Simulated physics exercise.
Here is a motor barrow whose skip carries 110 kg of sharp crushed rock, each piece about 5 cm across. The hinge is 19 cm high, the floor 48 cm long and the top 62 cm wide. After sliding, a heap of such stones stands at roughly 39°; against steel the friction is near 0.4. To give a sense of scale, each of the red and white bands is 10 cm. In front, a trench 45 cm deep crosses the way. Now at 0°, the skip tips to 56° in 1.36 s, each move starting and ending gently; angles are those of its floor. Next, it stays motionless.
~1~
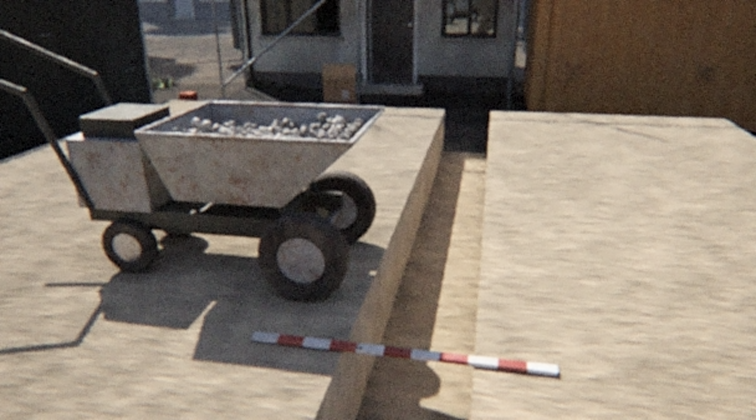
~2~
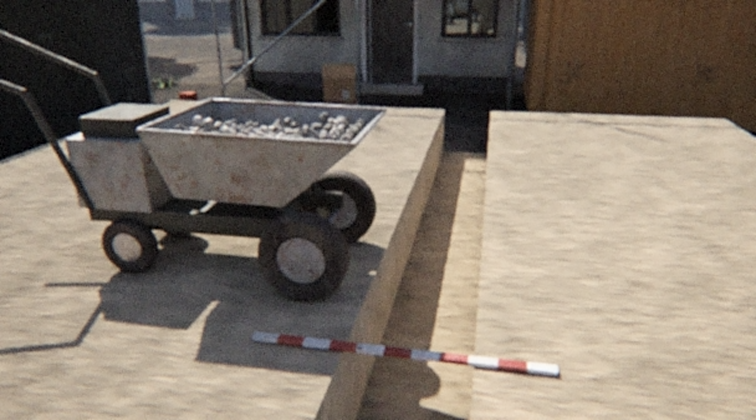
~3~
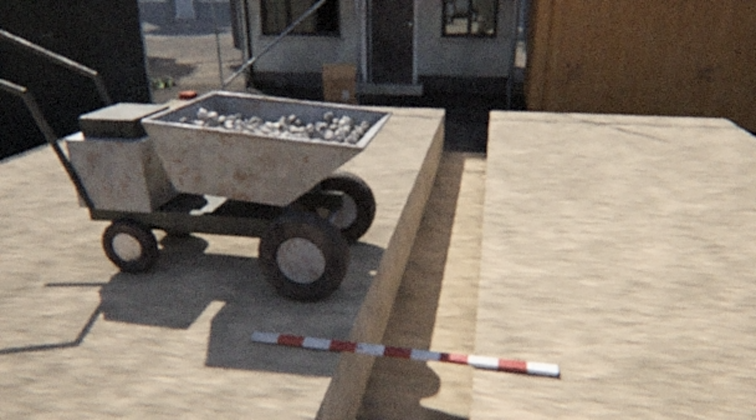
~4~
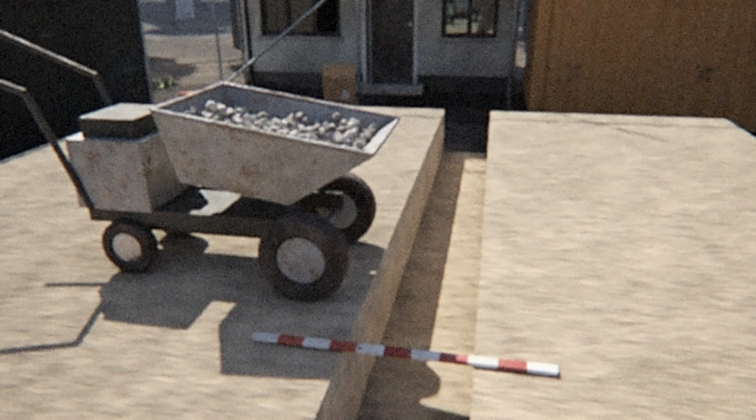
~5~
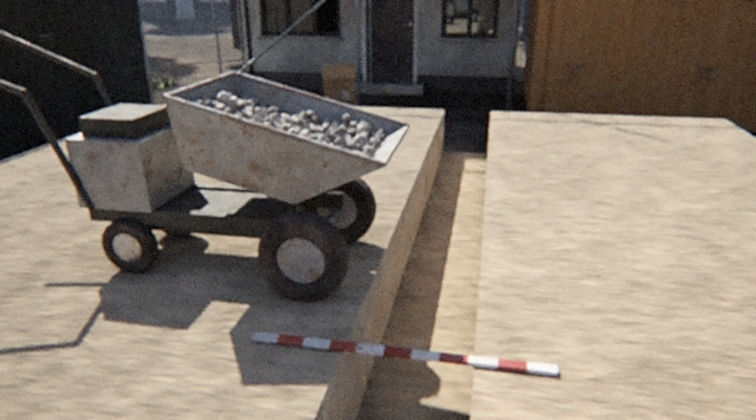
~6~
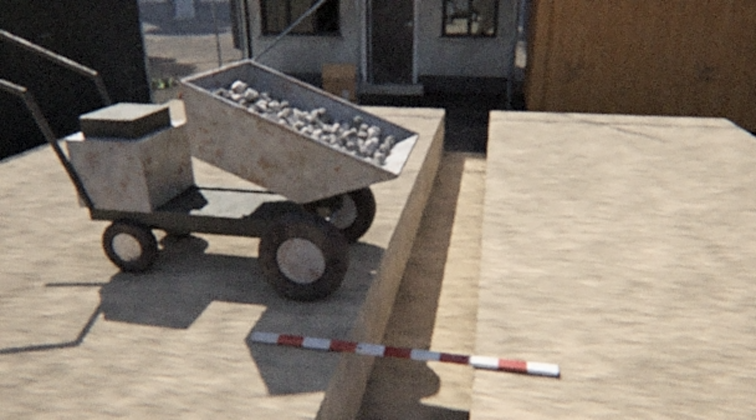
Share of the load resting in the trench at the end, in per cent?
41 per cent.
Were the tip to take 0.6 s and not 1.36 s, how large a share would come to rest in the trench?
It would be near 35 percent.
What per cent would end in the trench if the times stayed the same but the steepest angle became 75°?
Roughly 70% would end there.
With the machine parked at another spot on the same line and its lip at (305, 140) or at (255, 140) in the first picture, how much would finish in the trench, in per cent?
45 % and 45 %.
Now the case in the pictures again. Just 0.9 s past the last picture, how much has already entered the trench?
Some 0 per cent of the load by that point.
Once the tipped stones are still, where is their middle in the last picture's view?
I'd put it close to (456, 353).
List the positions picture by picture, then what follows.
The skip is at 0°, its lip at (354, 144); the top of the load is at (302, 125), in the first frame.
The skip is at 1°, its lip at (356, 145); the top of the load is at (291, 124), in the second frame.
Lip at (363, 149), floor tilted 4°, highest stones at (244, 122), in the third frame.
Lip at (373, 156), floor tilted 9°, highest stones at (219, 113), in the fourth frame.
Lip at (385, 165), floor tilted 15°, highest stones at (228, 103), in the fifth frame.
Lip at (398, 177), floor tilted 21°, highest stones at (241, 93), in the sixth frame.
Then, 0.4 s after the last picture the floor is at 47°, 100 % in the skip; the foremost stones are at (413, 200).
Then, 0.9 s after the last picture the floor is at 56°, 98 % in the skip, 2 % in the trench; the foremost stones are at (470, 259).
Then, 1.2 s after the last picture the floor is at 56°, 79 % in the skip, 15 % in the trench, 6 % past the trench; the foremost stones are at (521, 294).
Then, 3.2 s after the last picture the floor is at 56°, 48 % in the skip, 41 % in the trench, 11 % past the trench; the foremost stones are at (576, 297).
